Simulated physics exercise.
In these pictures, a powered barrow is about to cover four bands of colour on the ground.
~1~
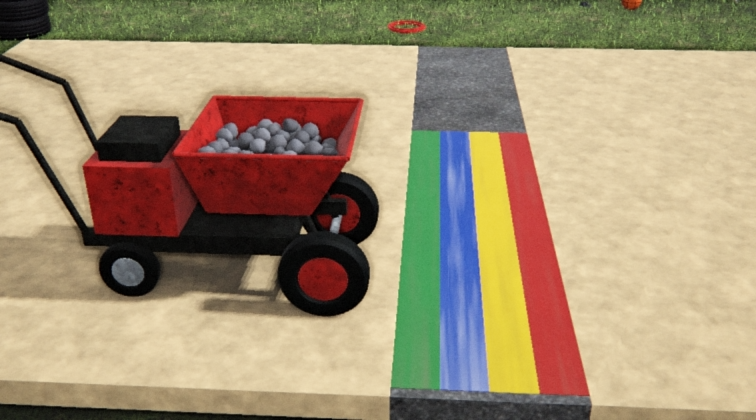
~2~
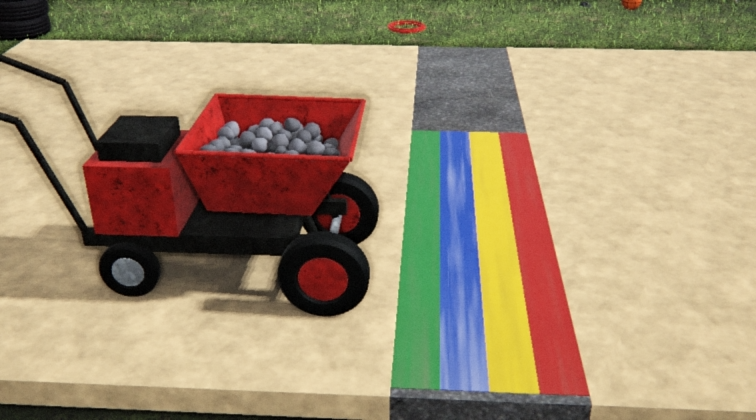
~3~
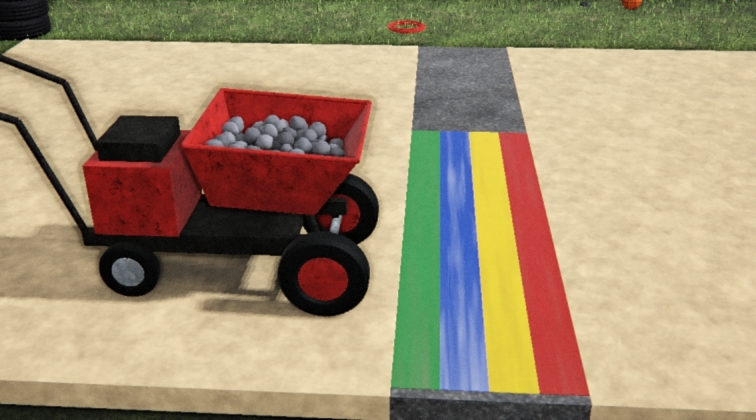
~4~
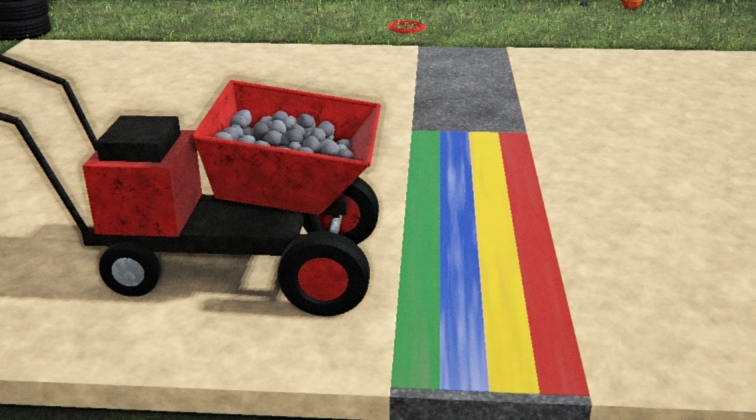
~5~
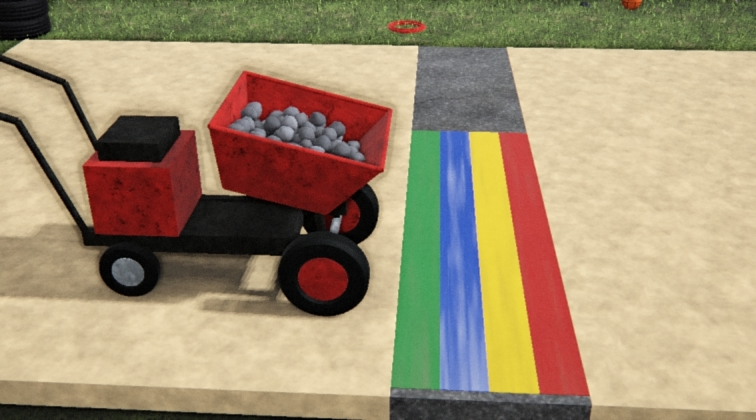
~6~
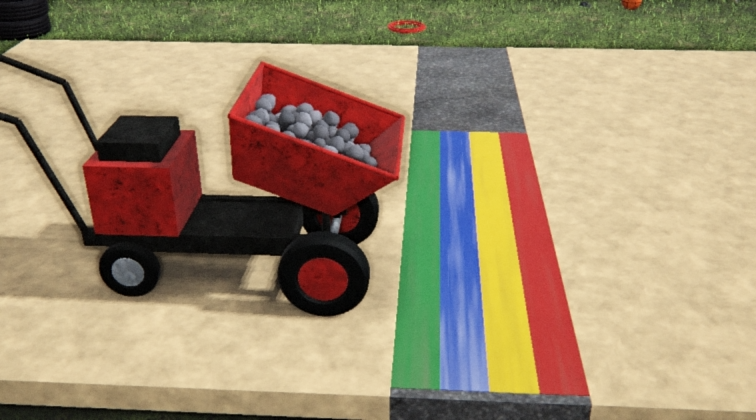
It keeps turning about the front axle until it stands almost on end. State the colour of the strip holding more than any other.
It is yellow.
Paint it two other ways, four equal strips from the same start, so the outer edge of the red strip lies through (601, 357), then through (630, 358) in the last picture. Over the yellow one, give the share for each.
About 30 %, then 30 %.
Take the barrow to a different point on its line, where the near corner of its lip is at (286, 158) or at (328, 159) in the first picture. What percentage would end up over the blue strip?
Result: Try 1 = 30 %, try 2 = 30 %.
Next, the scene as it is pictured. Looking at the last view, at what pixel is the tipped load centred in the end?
Last view, resting centre - approx. (498, 275).
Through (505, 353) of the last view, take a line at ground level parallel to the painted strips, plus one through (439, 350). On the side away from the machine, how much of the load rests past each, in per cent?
About 50 and 90 %.
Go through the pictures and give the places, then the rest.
Lip of the skip at (347, 159), level; top of the load at (258, 147), round cobbles; green strip at (417, 345); blue strip at (463, 347); yellow strip at (509, 348); red strip at (556, 350), in the first picture.
Lip of the skip at (350, 160), tipped barely; top of the load at (260, 145), in the second picture.
Lip of the skip at (357, 162), tipped barely; top of the load at (265, 142), in the third picture.
Lip of the skip at (368, 165), tipped a little; top of the load at (274, 138), in the fourth picture.
Lip of the skip at (381, 170), tipped a little; top of the load at (259, 136), in the fifth picture.
Lip of the skip at (396, 178), tipped clearly; top of the load at (273, 129); green strip at (417, 345); blue strip at (463, 347); yellow strip at (509, 348); red strip at (556, 350), in the sixth picture.
Soon after the last picture, skip tipped steeply; all in the skip.
A little later, skip tipped steeply; nearly all in the skip; a stray few over the blue strip; a small part over the yellow strip.
Later still, skip tipped right over; about a quarter in the skip; a small part over the blue strip; about a third over the yellow strip; about a quarter over the red strip; a small part off the paint.
By the end, skip tipped right over; a small part over the green strip; about a quarter over the blue strip; about a third over the yellow strip; about a quarter over the red strip; a small part off the paint.
